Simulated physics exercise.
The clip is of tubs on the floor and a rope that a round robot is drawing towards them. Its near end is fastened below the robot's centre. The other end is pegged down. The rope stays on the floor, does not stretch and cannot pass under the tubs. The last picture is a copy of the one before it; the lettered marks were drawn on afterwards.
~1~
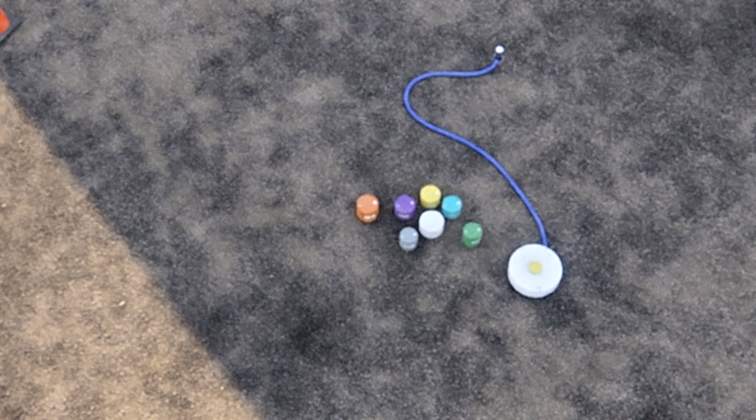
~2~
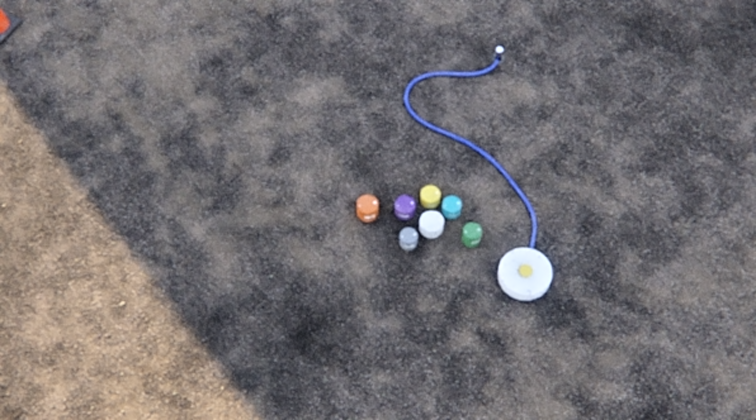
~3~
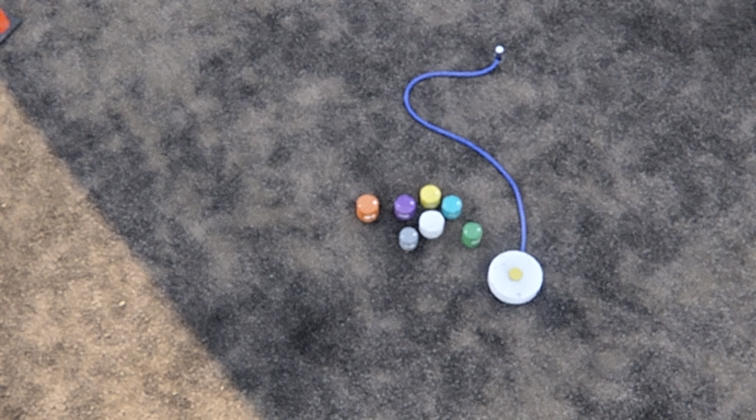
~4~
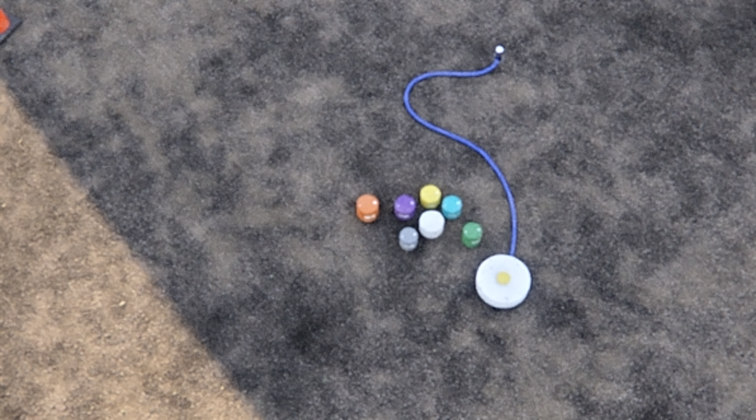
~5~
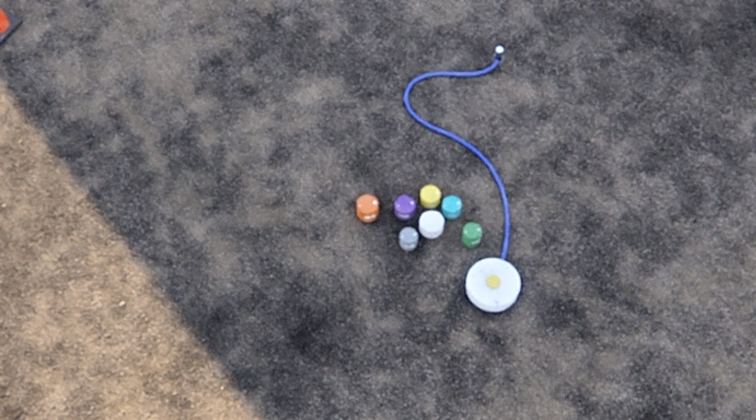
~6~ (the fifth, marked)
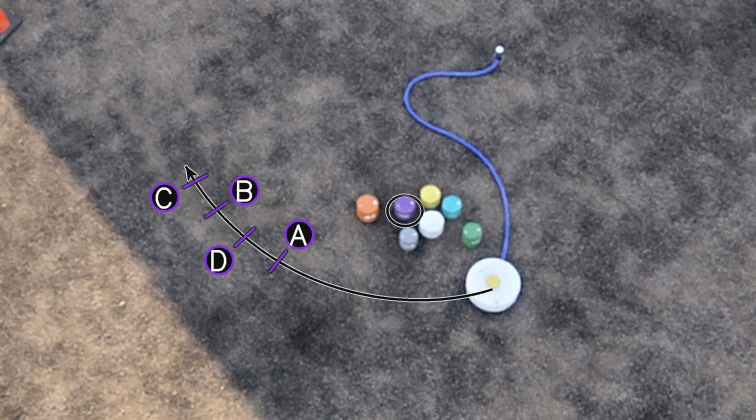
A round white robot with a yellow centre slides a short way left and slightly down over dark, mottled ground seen from high above, with a sandy strip at the lower left. Seven small tubs, orange, purple, yellow, blue, white, grey and green, sit clustered near the middle, unmoving. The winding blue rope's lower part shifts left with the robot, while its pegged upper end and the camera stay still.
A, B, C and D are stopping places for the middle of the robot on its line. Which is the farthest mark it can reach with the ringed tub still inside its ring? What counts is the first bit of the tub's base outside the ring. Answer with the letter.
It can go as far as A.
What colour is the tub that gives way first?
The green one.
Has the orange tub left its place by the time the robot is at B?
Yes.
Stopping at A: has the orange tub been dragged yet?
No.
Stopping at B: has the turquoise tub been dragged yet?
Yes.
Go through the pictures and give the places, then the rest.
In the first frame, grey tub (409, 239); white tub (432, 225); purple tub (405, 208).
In the second frame, robot (525, 275); yellow tub (430, 197).
In the third frame, robot (515, 278); orange tub (368, 208).
In the fourth frame, robot (503, 282); peg (499, 55).
In the fifth frame, robot (493, 286); white tub (432, 225); purple tub (405, 208); yellow tub (430, 197).
On the marked copy, A at (278, 261); B at (217, 210); C at (195, 181); D at (245, 237); the ring at (405, 211); the route from (492, 290) via (307, 276) to (186, 167).
Following A. Soon after the start, robot (416, 296); purple tub (405, 208).
Later, robot (336, 284); purple tub (405, 208).
In the end, robot (277, 257); white tub (426, 225); purple tub (405, 208); turquoise tub (451, 204); green tub (446, 218); the purple tub is still in its ring.
As for the rest, B drags the ringed tub to (374, 178); C drags the ringed tub to (357, 162); D drags the ringed tub to (393, 196).
